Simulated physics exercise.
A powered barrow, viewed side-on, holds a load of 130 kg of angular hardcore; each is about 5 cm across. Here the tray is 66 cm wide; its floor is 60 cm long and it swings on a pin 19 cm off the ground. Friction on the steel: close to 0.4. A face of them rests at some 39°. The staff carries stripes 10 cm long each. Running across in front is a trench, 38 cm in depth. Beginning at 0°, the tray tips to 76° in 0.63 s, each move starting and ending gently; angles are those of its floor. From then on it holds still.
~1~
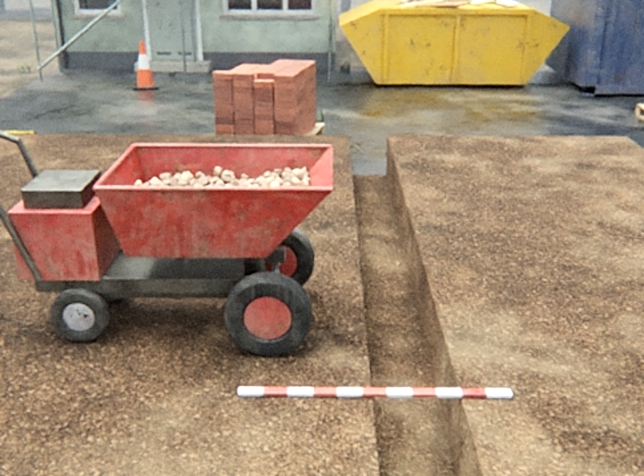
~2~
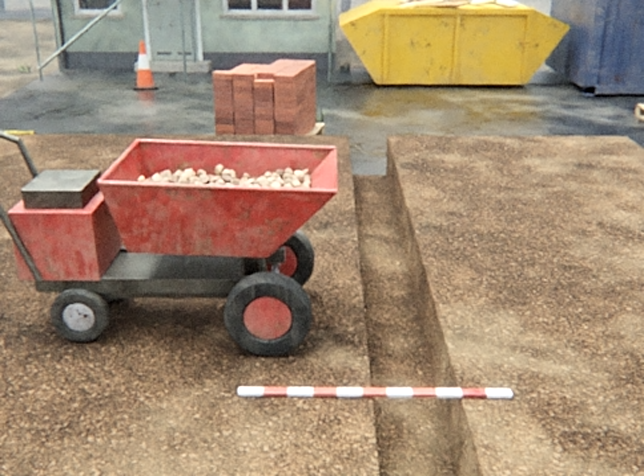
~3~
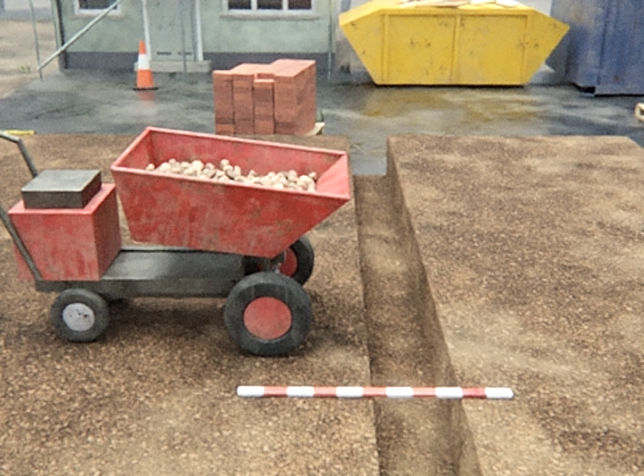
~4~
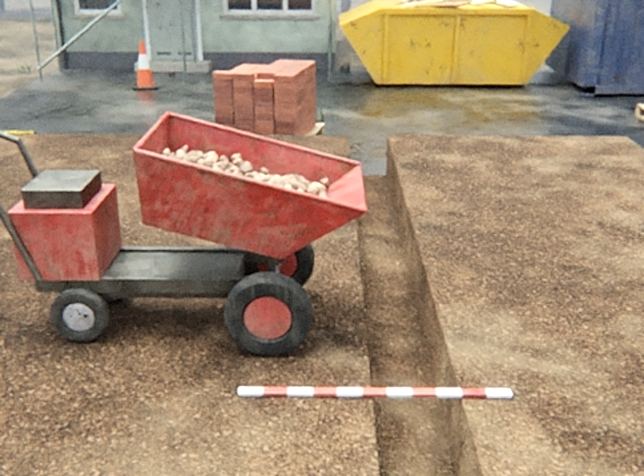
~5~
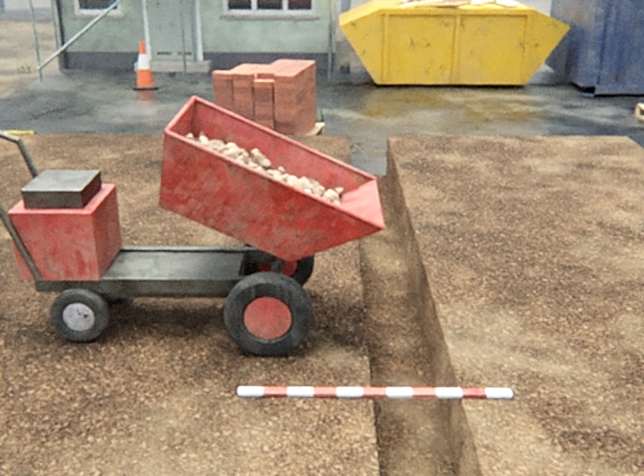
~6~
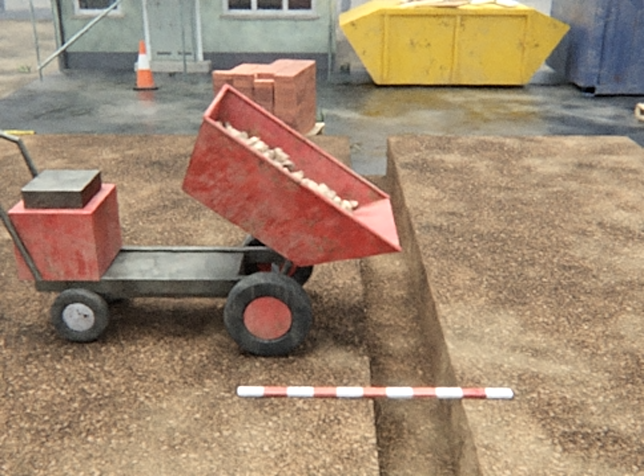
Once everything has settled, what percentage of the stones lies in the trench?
I would say 54 percent.
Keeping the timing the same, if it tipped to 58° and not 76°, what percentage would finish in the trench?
I'd expect around 20 in a hundred.
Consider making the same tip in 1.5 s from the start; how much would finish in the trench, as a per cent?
Something close to 75 per cent.
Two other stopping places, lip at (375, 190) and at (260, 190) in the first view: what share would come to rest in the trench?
Estimates: 0 % then 85 %.
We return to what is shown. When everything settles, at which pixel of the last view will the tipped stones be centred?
(433, 359).
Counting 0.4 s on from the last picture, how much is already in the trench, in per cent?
Roughly 15% by that time.
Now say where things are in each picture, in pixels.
In the first picture, lip at (332, 190), floor tilted 0°, highest stones at (238, 180).
In the second picture, lip at (336, 192), floor tilted 2°, highest stones at (195, 179).
In the third picture, the tray is at 7°, its lip at (349, 199); the top of the load is at (182, 171).
In the fourth picture, lip at (366, 211), floor tilted 15°, highest stones at (185, 158).
In the fifth picture, lip at (384, 228), floor tilted 25°, highest stones at (197, 145).
In the sixth picture, the tray is at 35°, its lip at (400, 250); the top of the load is at (222, 132).
Then, 0.2 s after the last picture the floor is at 64°, 100 % in the tray; the foremost stones are at (392, 283).
Then, 0.4 s after the last picture the floor is at 76°, 76 % in the tray, 14 % in the trench, 11 % past the trench; the foremost stones are at (478, 326).
Then, 0.8 s after the last picture the floor is at 76°, 16 % in the tray, 37 % in the trench, 47 % past the trench; the foremost stones are at (639, 320).
Then, 2.7 s after the last picture the floor is at 76°, 0 % in the tray, 54 % in the trench, 46 % past the trench; the foremost stones are past the picture's edge.
